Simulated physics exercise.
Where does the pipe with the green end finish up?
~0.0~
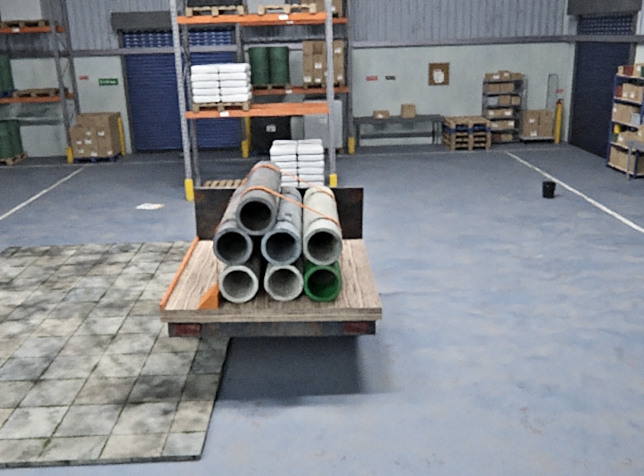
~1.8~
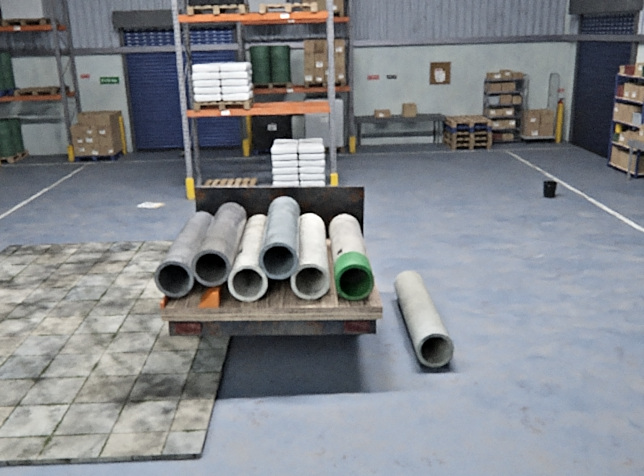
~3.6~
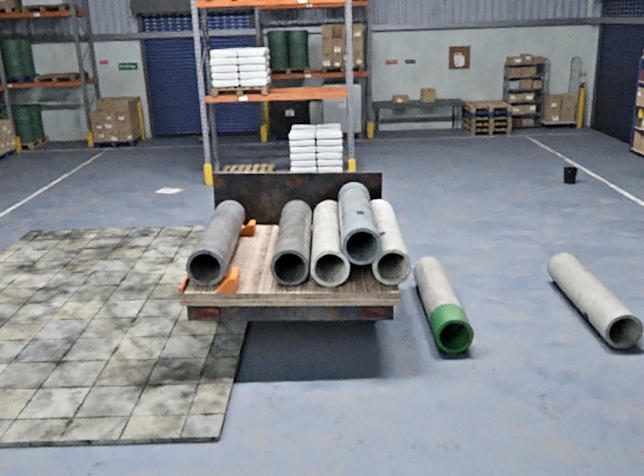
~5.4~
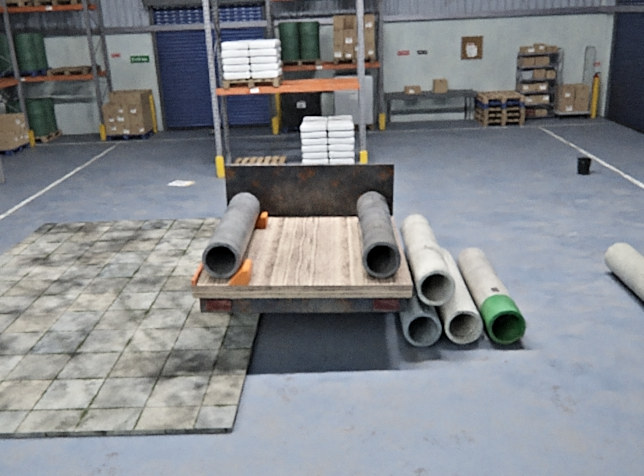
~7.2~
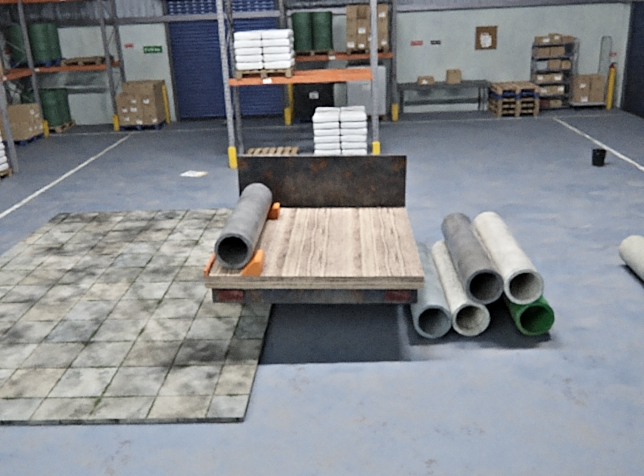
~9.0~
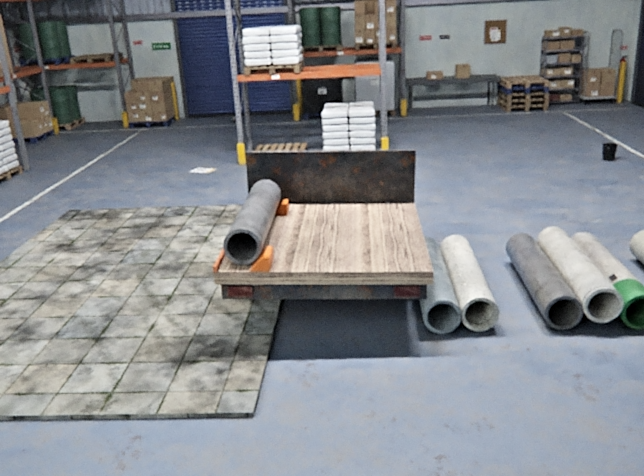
It ends up on the warehouse floor to the right of the trailer, after rolling off the deck's right side.
